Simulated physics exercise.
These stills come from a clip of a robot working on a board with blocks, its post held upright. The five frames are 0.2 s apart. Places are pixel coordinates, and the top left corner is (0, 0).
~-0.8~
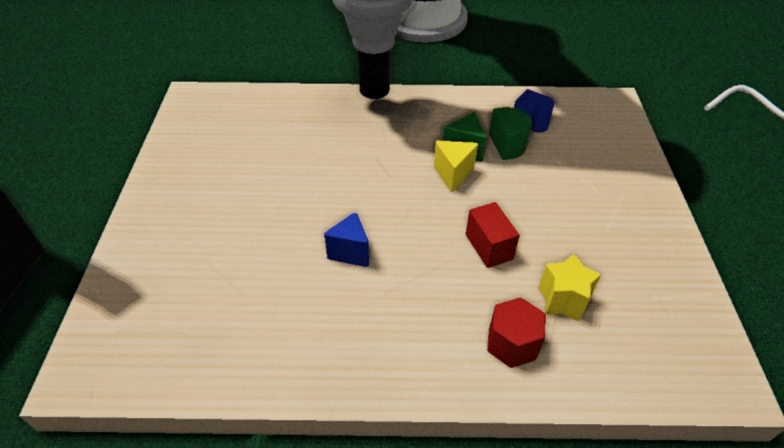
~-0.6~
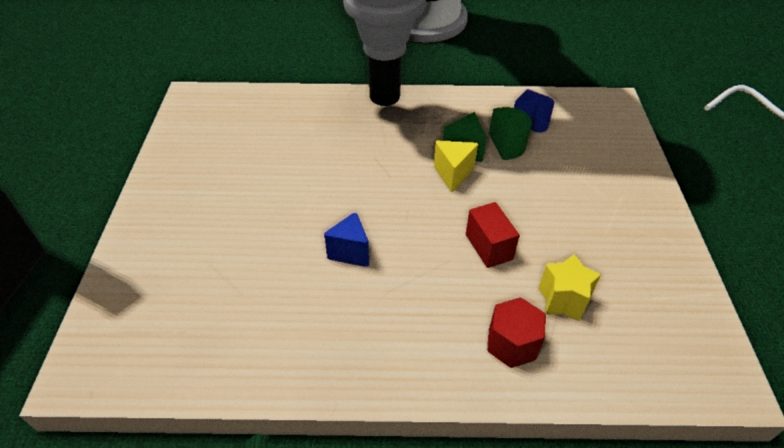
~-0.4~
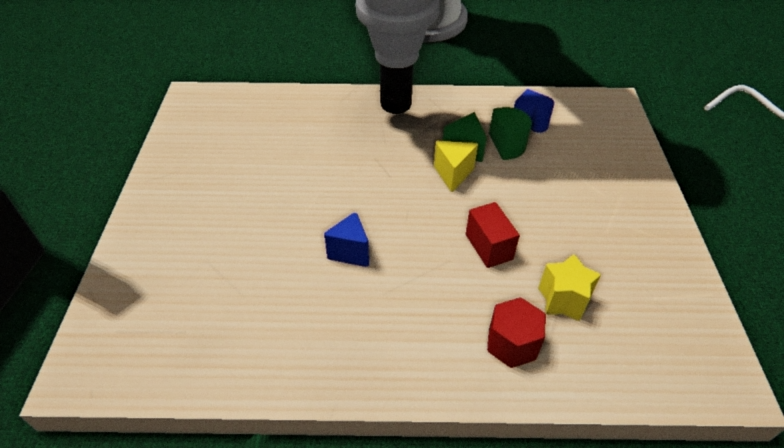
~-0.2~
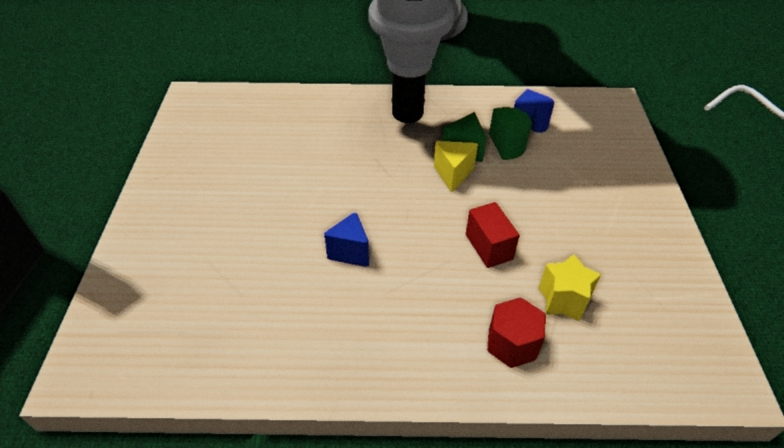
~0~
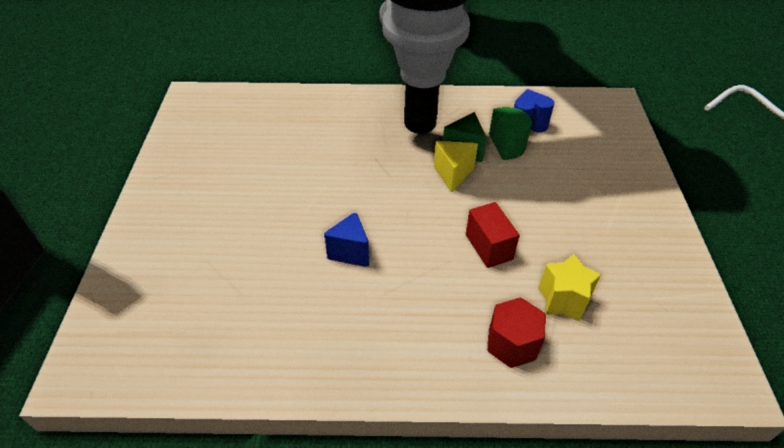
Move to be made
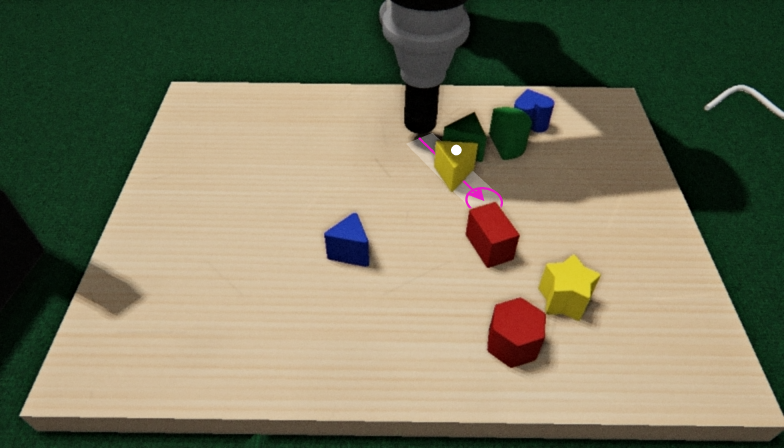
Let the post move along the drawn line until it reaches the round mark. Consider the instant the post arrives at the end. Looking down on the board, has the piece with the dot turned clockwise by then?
I'd say no.
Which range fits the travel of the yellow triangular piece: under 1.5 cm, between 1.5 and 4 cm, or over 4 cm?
Final distance: More than 4 cm.
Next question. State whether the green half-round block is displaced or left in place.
It will remain on its spot.
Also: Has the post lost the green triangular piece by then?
Final answer: Yes.
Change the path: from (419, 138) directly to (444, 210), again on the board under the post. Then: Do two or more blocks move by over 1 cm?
In short: No.
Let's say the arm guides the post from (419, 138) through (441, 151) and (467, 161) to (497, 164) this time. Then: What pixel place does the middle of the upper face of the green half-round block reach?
Near (534, 117).
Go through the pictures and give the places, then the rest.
The first picture shows lower end of the post (375, 91), tops of blocks, yellow triangular piece (456, 150), green triangular piece (468, 125), red oblong block (494, 222), green half-round block (513, 119).
The second picture shows post (385, 98), blocks as before.
The third picture shows post (396, 106), blocks as before.
The fourth picture shows post (408, 114), blocks as before.
The fifth picture shows post (420, 125), yellow triangular piece (456, 150), green triangular piece (468, 125), red oblong block (494, 222), green half-round block (513, 119).
The drawn path runs from (419, 138) directly to (484, 201); the dot is on the yellow triangular piece.
On the path given first. One third of the way, post (441, 144); yellow triangular piece (458, 152); green triangular piece (475, 128), turned 35° anticlockwise.
Two thirds of the way, post (463, 166); yellow triangular piece (483, 173), turned 25° anticlockwise; green triangular piece (480, 133), turned 80° anticlockwise.
At the end, post (487, 187); yellow triangular piece (509, 196), turned 30° anticlockwise; green triangular piece (480, 133), turned 80° anticlockwise; red oblong block not moved; green half-round block not moved.
